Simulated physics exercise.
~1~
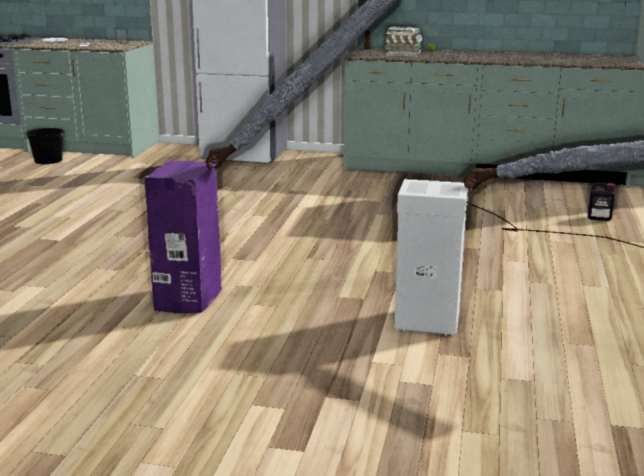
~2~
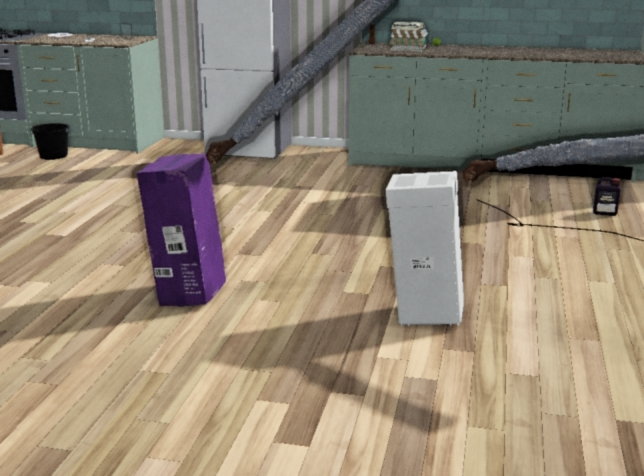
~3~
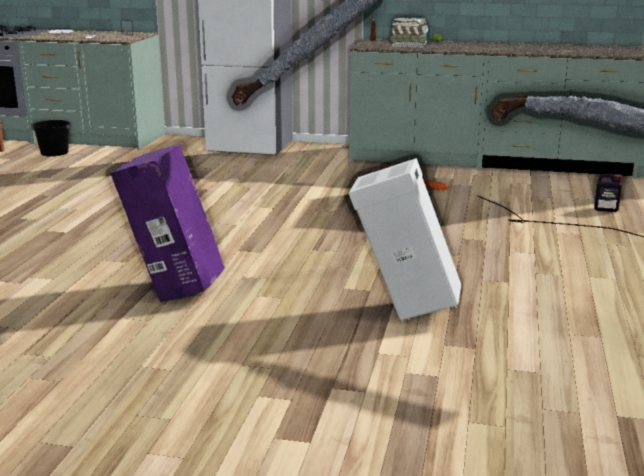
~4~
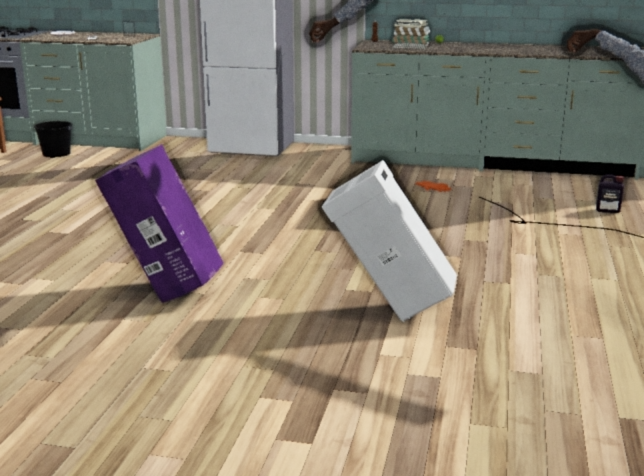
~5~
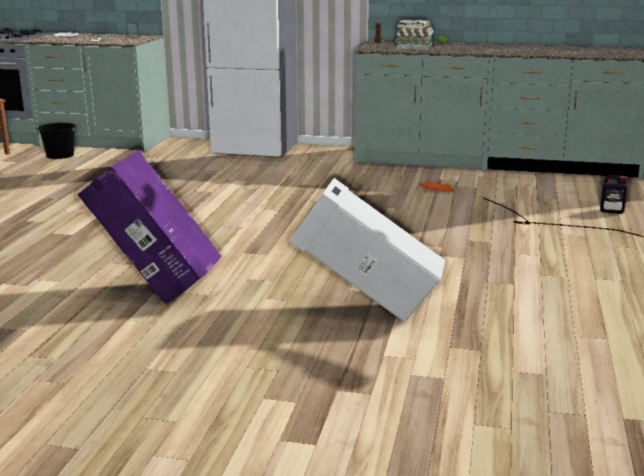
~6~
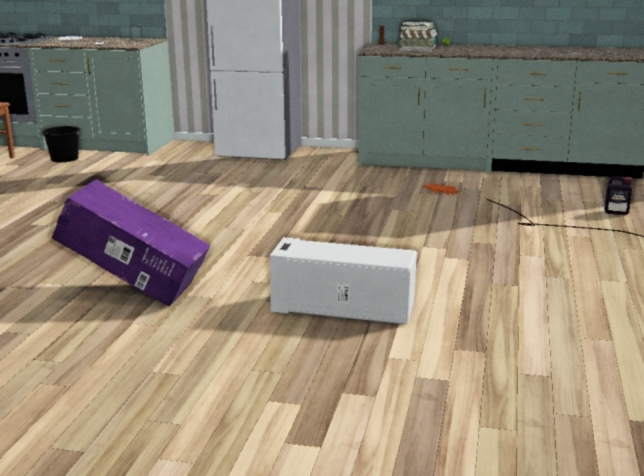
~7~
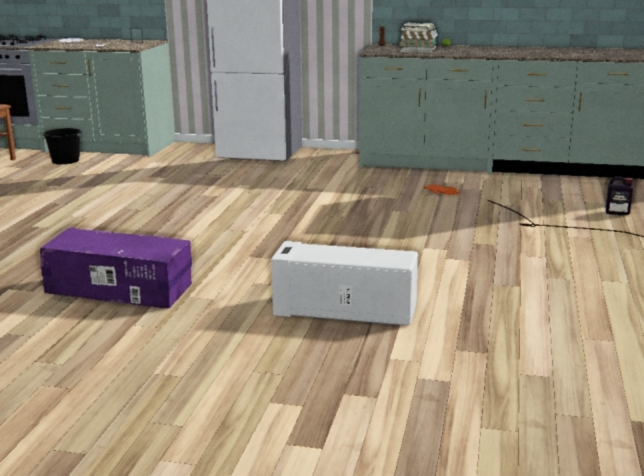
A tall purple box and a tall white box stand upright on a wooden kitchen floor, each with a long grey-sleeved arm reaching to its upper right side. Both boxes begin to tip left as the arms let go and draw back toward the cabinets. The boxes lean further while the arms leave view, and the white one tilts faster than the purple one. The white box drops onto its side first, with the purple box still slanting down behind it. The purple box then lands too, and both lie flat on the floor.
